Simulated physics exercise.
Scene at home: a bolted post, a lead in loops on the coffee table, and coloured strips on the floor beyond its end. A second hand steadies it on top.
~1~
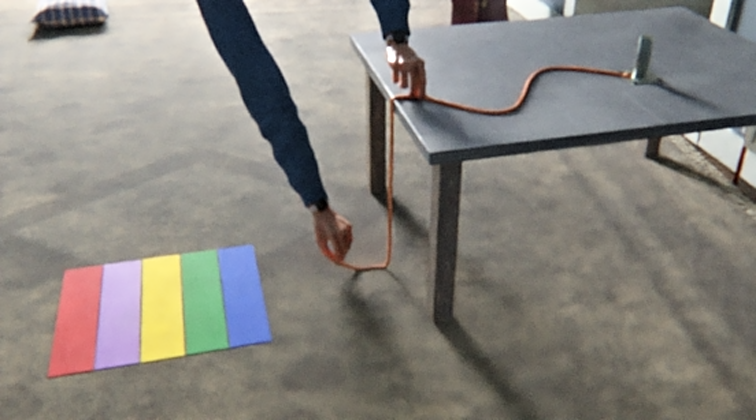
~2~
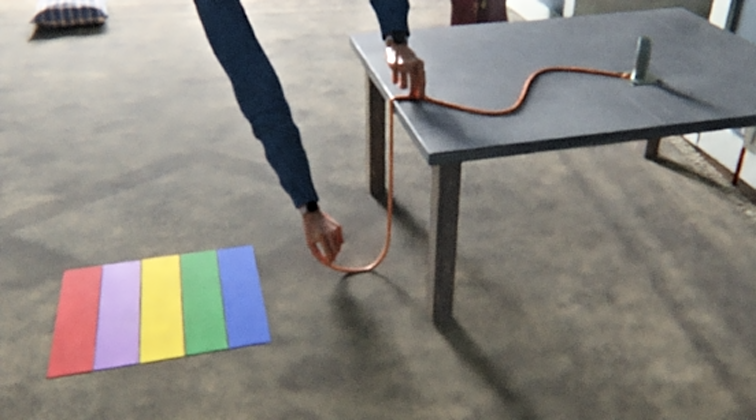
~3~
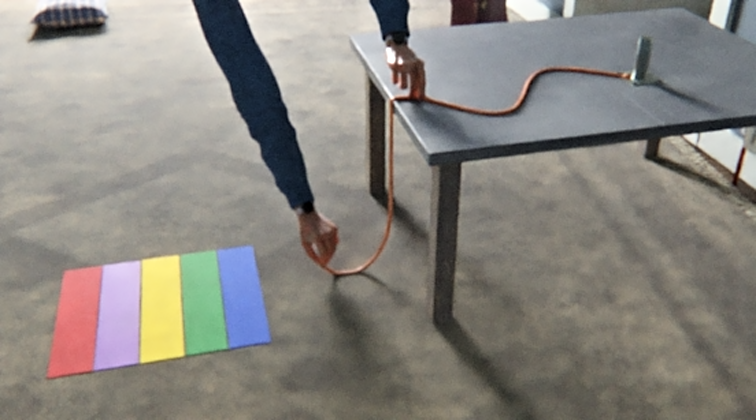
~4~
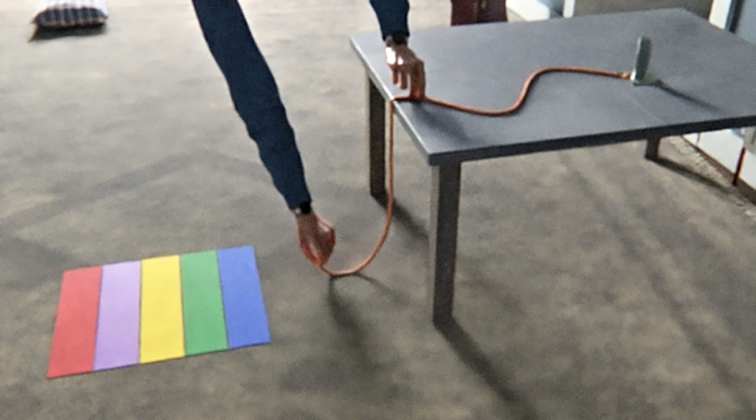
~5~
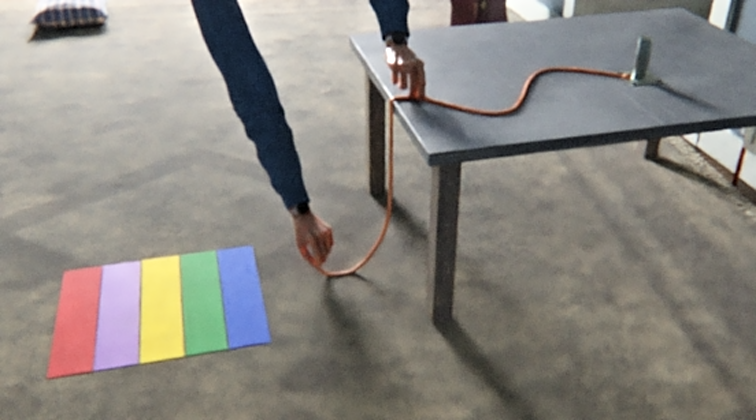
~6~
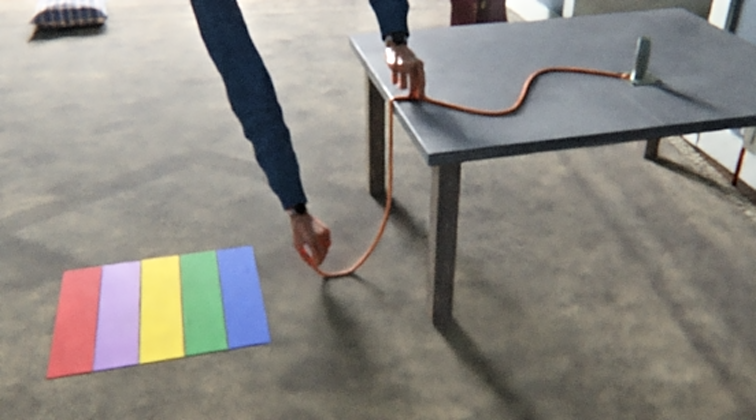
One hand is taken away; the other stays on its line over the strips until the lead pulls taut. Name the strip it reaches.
The purple strip.
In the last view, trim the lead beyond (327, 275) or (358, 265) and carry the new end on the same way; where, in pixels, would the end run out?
(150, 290) and (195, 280).
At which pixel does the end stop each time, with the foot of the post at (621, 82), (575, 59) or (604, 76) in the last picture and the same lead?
First (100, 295), then (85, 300), then (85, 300).
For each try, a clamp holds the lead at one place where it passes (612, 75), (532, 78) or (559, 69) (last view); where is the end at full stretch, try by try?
(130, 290), (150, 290), (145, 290).
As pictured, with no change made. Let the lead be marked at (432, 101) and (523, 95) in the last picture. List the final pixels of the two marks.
First: (365, 129). Second: (479, 94).
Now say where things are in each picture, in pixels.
In the first frame, end (335, 261); blue (248, 324); green (206, 331); yellow (163, 338); purple (118, 345); red (73, 352).
In the second frame, end (325, 263); lead through (589, 72) (528, 83) (489, 113) (403, 98) (391, 174) (387, 248).
In the third frame, end (321, 264).
In the fourth frame, end (318, 264); lead through (589, 72) (528, 83) (489, 113) (403, 98) (391, 175) (379, 248).
In the fifth frame, end (315, 264).
In the sixth frame, end (313, 265); lead through (589, 72) (528, 83) (489, 113) (402, 98) (390, 175) (373, 247).
Soon after, end near (197, 282); over green.
After that, end near (150, 289); over yellow.
At the stop, end near (123, 293); over purple. It gets as far as the purple strip.
